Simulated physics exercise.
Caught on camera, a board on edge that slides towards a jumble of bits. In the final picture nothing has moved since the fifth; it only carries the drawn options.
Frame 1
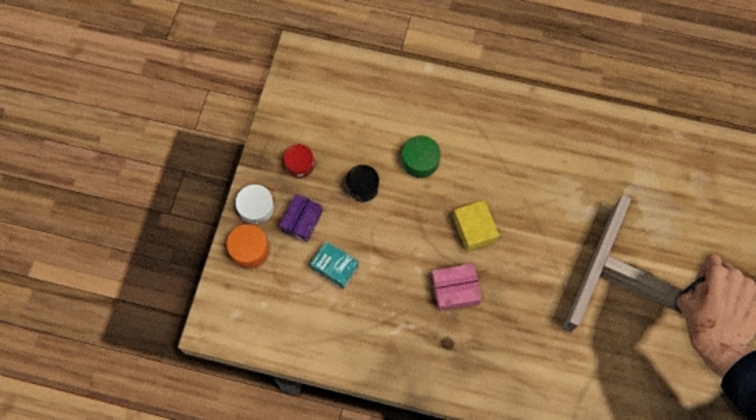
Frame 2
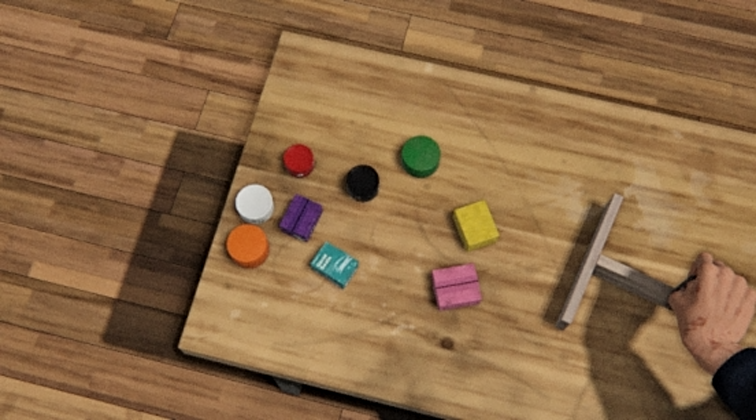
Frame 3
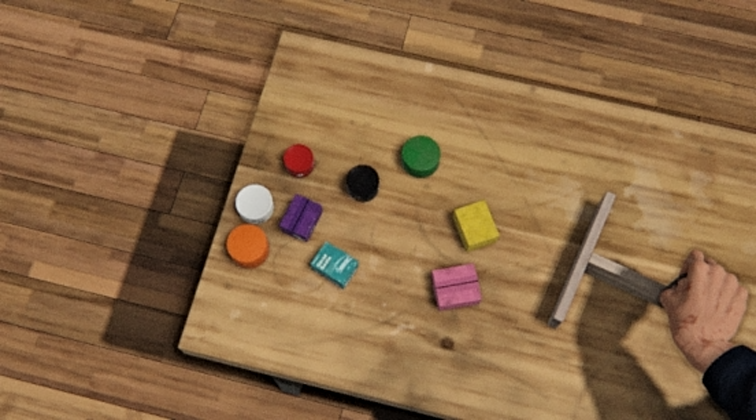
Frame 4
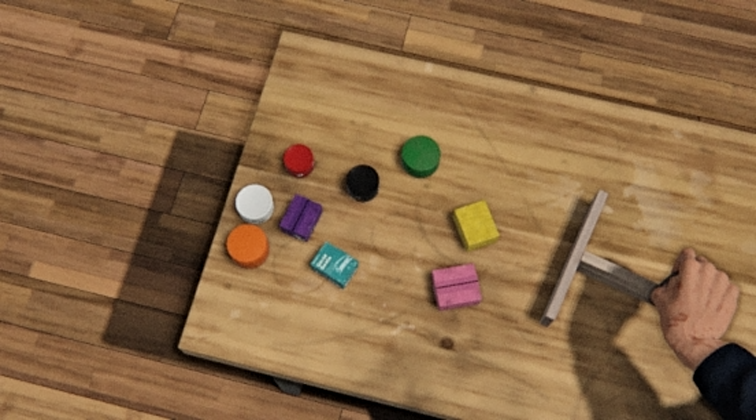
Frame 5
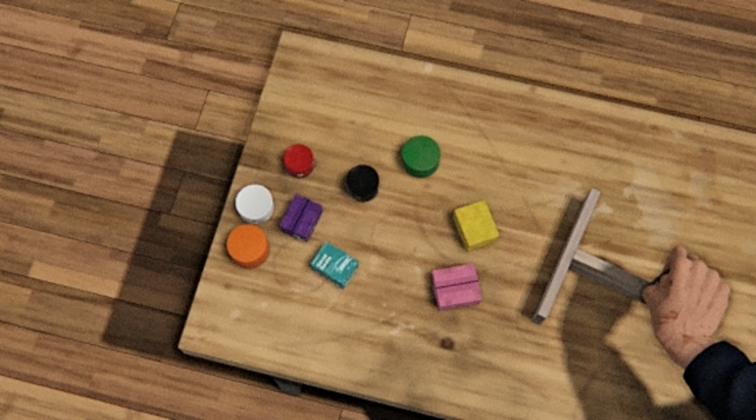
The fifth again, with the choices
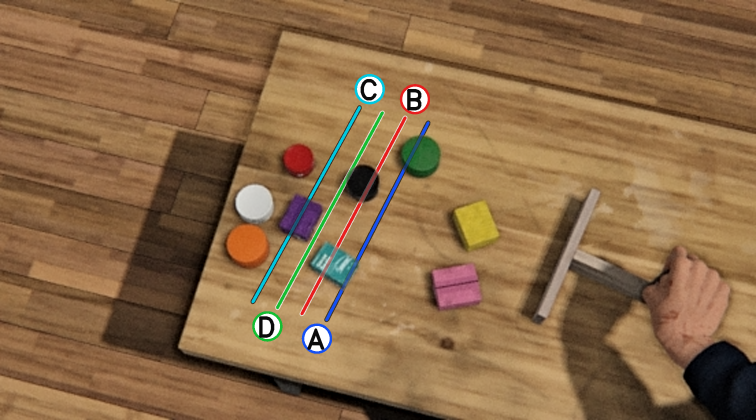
On a wooden table, a hand gripping the handle of a T-shaped tool slid its upright board slowly a short way left, towards a scattering of colourful jars, tins and blocks that stayed still.
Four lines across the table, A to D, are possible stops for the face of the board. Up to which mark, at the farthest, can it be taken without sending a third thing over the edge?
It should halt at C.
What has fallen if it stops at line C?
It is the white jar.
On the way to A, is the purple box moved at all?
No.
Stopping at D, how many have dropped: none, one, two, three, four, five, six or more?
In all, none.
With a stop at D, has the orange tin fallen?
No.
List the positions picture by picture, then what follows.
Black jar (363, 184); white jar (255, 205); yellow block (476, 226), in the first picture.
Board (594, 257); pink box (456, 287), in the second picture.
Board (585, 255); orange tin (248, 246), in the third picture.
Board (578, 253); green tin (421, 157), in the fourth picture.
Board (570, 251); black jar (363, 184); white jar (255, 205); yellow block (476, 226), in the fifth picture.
On the copy, A at (379, 218); B at (356, 212); C at (308, 201); D at (332, 206).
On C. First, board (475, 229); pink box (427, 268); yellow block (453, 213).
Then, board (383, 207); black jar (343, 176); green tin (392, 145).
Finally, board (310, 190); white jar over the edge; orange tin (220, 236); one fallen.
By contrast, A is within the limit but short; B is within the limit but short; D is within the limit but short.
